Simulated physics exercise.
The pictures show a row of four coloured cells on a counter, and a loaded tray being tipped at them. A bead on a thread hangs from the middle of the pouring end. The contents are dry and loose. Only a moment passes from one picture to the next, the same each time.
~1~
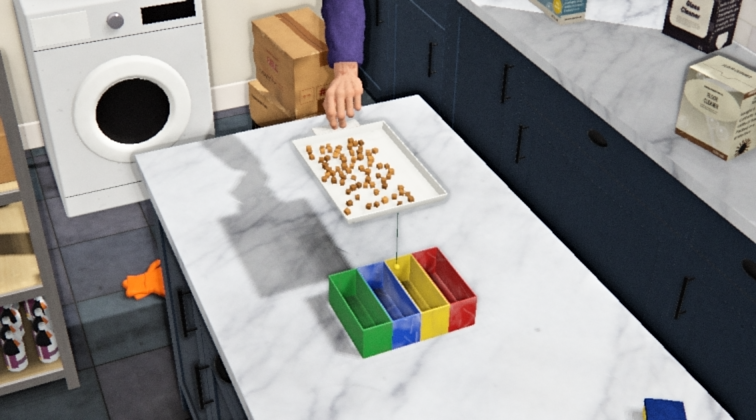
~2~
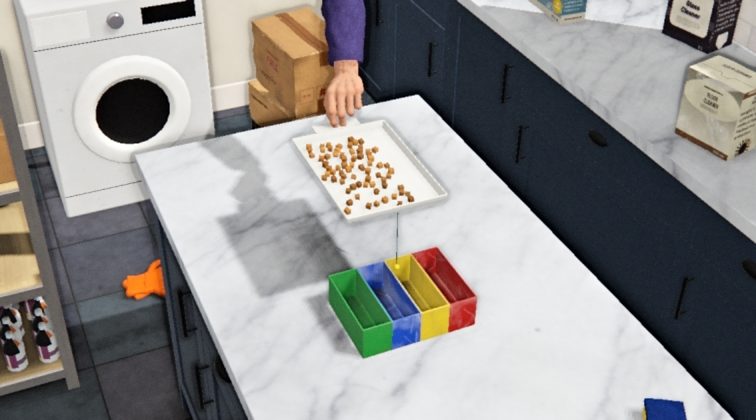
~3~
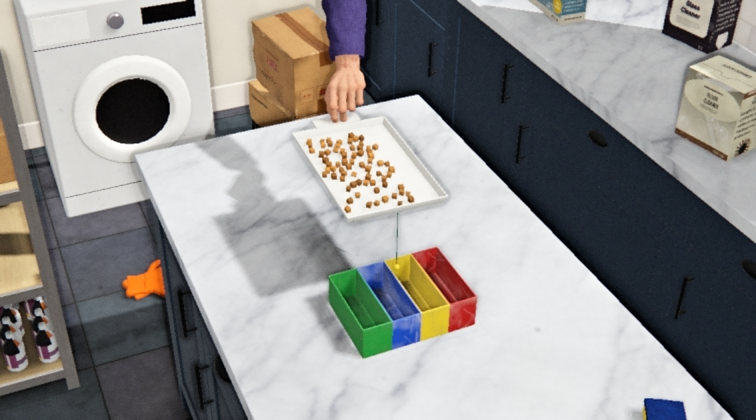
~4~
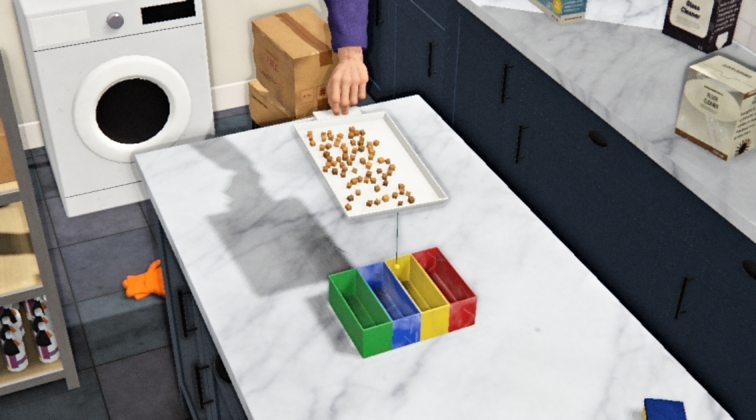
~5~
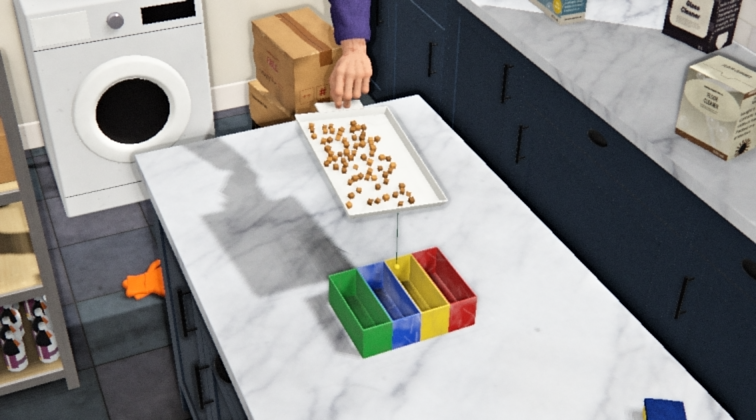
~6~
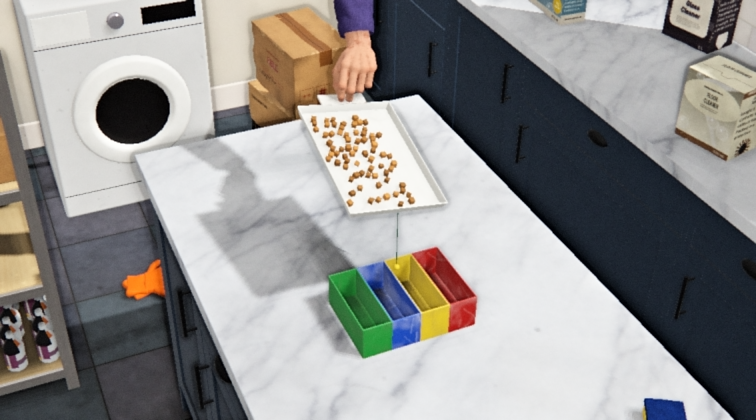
In a utility room with a washing machine at the left and dark cabinets at the right, a fixed, raised view looks down on a marble-topped counter. A purple-sleeved hand holds a white tray of small brown pieces, with a thread hanging from its near end above green, blue, yellow and red cells. The hand gradually lifts the tray's far end, slightly steepening its slant.
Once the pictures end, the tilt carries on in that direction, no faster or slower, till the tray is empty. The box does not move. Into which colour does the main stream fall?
Most goes to the red cell.
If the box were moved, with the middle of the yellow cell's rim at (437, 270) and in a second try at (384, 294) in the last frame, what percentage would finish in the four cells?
Near 100 % and 10 %.
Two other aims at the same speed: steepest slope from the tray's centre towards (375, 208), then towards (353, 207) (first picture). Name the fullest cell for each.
The first try: Green. The second: The green cell.
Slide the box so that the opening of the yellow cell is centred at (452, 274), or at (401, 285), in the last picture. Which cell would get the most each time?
One: Yellow. Two: The cell in red.
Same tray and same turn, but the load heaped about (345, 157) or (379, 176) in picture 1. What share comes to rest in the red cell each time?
About 50 and 50 per cent.
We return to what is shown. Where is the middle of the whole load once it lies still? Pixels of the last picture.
Around (439, 292).
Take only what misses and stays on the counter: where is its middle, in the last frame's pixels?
Near (478, 276).
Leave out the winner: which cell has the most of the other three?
Second comes yellow.
Soon after the last picture, tray tipped steeply; most on the tray; a small part falling or outside the box.
A little later, tray tipped past a quarter turn; about two thirds on the tray; a small part in the red cell; a stray few in the yellow cell; about a quarter falling or outside the box.
Later still, tray tipped past a quarter turn; about half in the red cell; a small part in the yellow cell; about a third falling or outside the box.
At rest, tray tipped past a quarter turn; about half in the red cell; a small part in the yellow cell; none in the green cell; none in the blue cell; about a third outside the box.
